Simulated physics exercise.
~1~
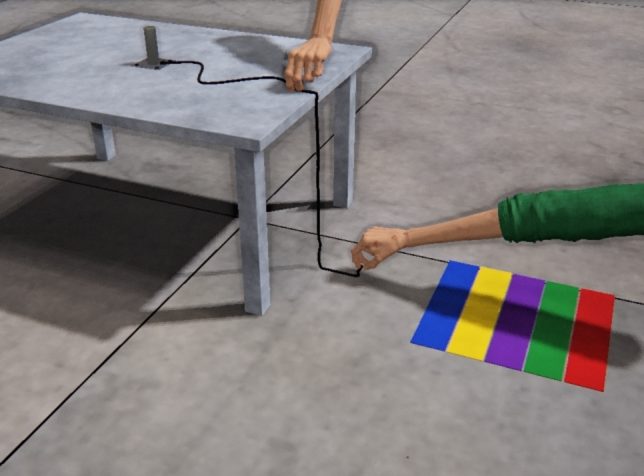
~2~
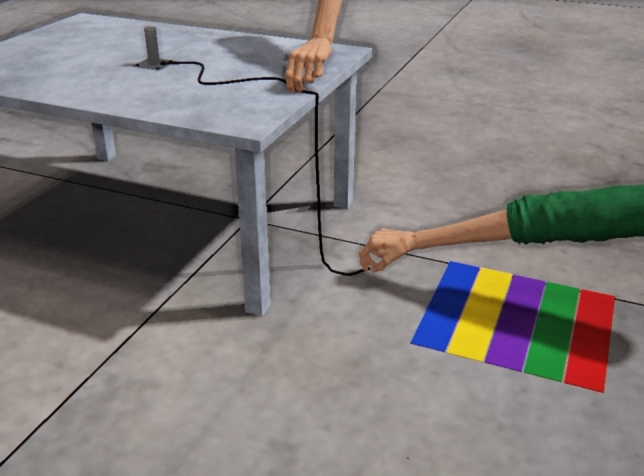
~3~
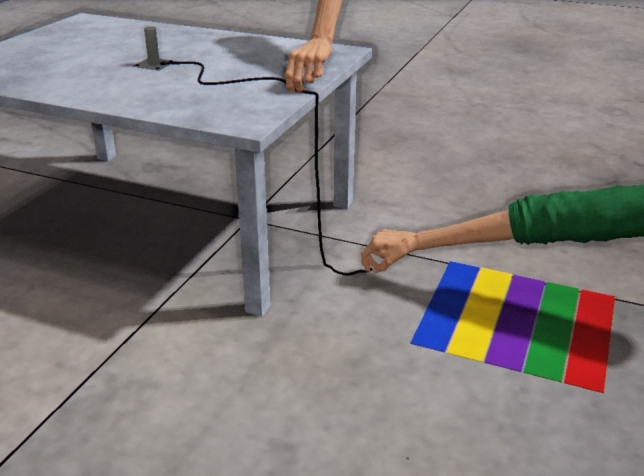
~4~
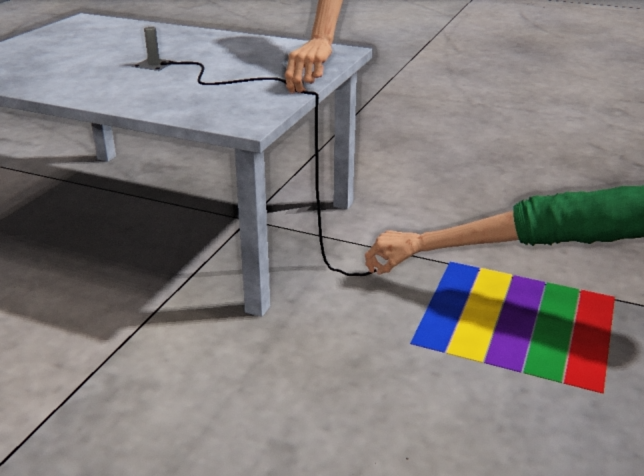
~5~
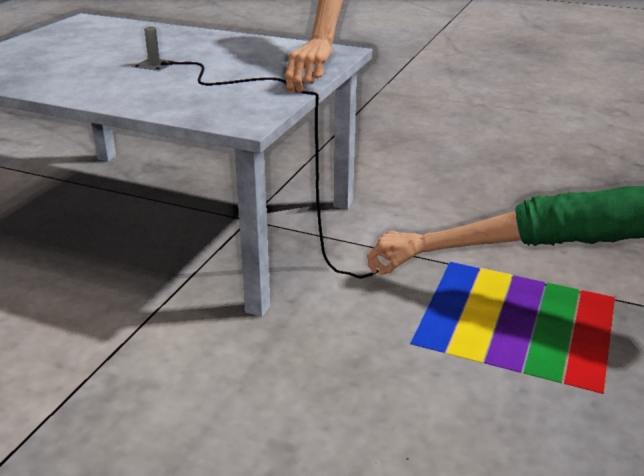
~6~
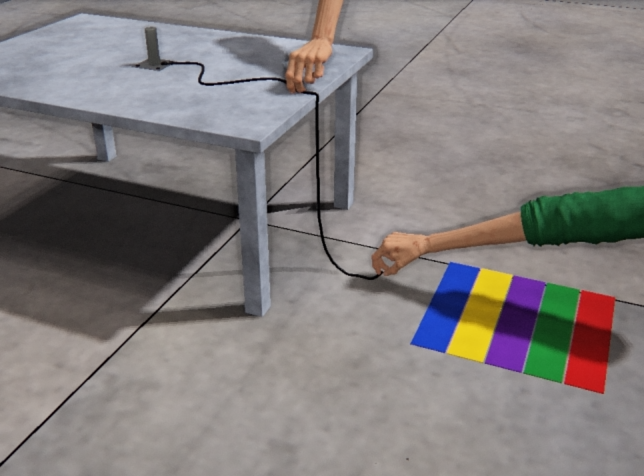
At first, one hand presses a dark cord against the edge of a low grey table while a green-sleeved arm holds its lower end near the floor. The lower hand then draws the end slightly right, toward the nearby coloured stripes, and the hanging part bends a little; the upper hand stays still.
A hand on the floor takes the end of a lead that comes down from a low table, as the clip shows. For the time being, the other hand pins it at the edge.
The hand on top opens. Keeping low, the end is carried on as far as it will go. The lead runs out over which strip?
The green one.
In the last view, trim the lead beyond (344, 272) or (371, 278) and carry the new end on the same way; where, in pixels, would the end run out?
(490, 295) and (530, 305).
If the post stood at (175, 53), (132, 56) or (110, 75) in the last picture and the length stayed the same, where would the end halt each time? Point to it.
The places are (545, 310), (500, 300) and (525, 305).
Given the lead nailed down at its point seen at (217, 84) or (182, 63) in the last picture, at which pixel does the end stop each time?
It would be somewhere around (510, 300) the first time and (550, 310) the second.
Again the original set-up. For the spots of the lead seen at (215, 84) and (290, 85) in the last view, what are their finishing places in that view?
They finish close to (257, 83) and close to (332, 108).
A little later, end near (488, 296); over yellow.
Next, end near (530, 305); over purple.
When it is tight, end near (555, 311); over green. It gets as far as the green strip.
